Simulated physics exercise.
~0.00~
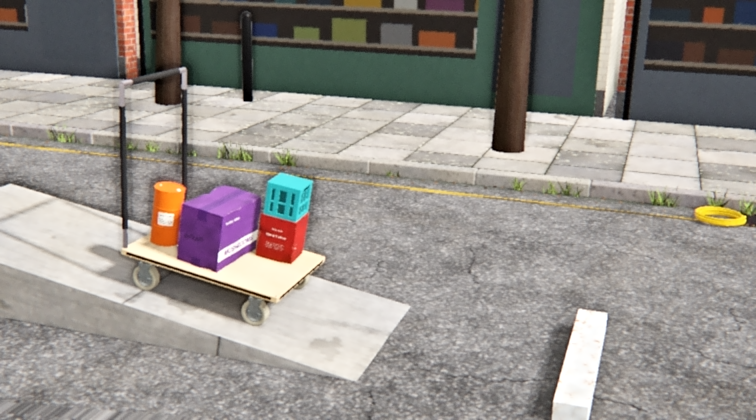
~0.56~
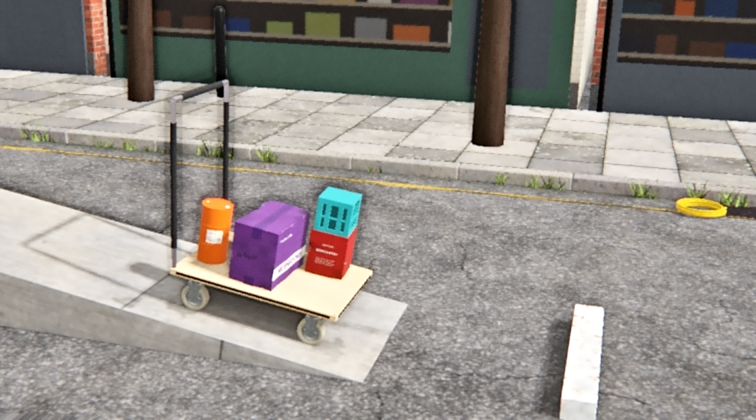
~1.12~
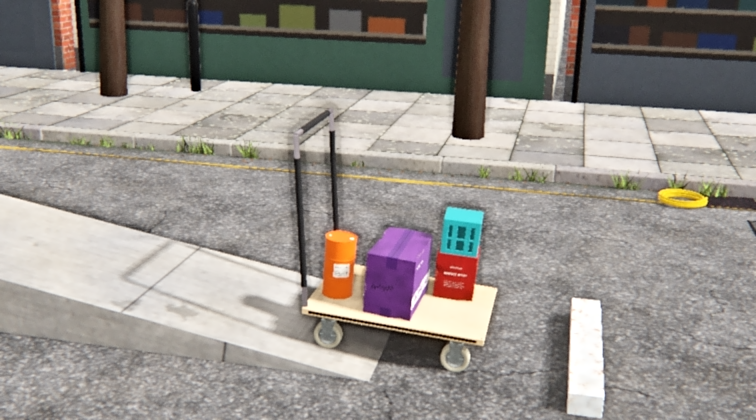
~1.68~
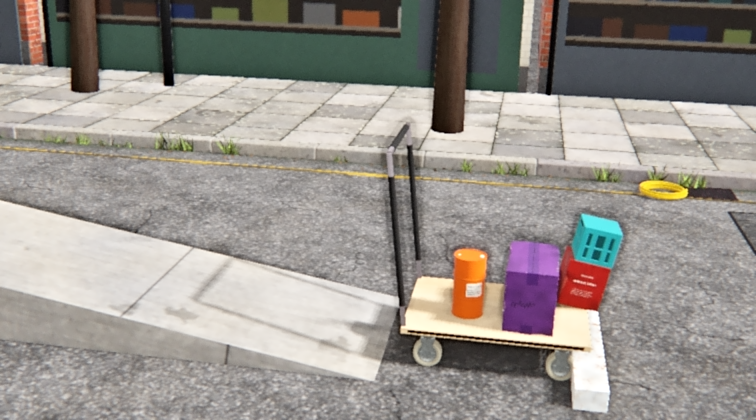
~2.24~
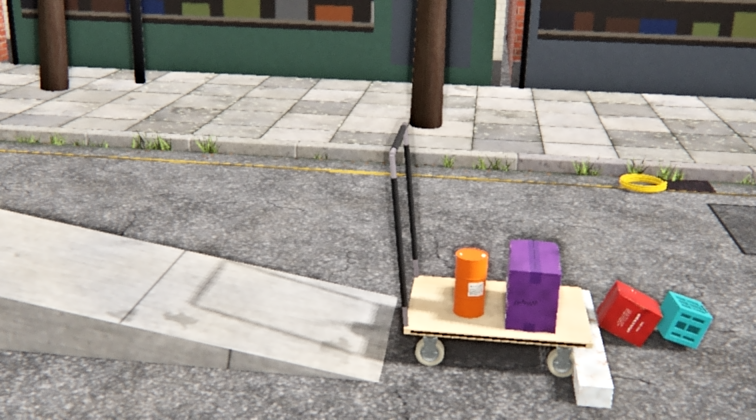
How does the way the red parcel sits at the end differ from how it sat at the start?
At the start the red parcel leans slightly with the sloping trolley on the ramp. By the end it is on its side on the ground beyond the kerb.
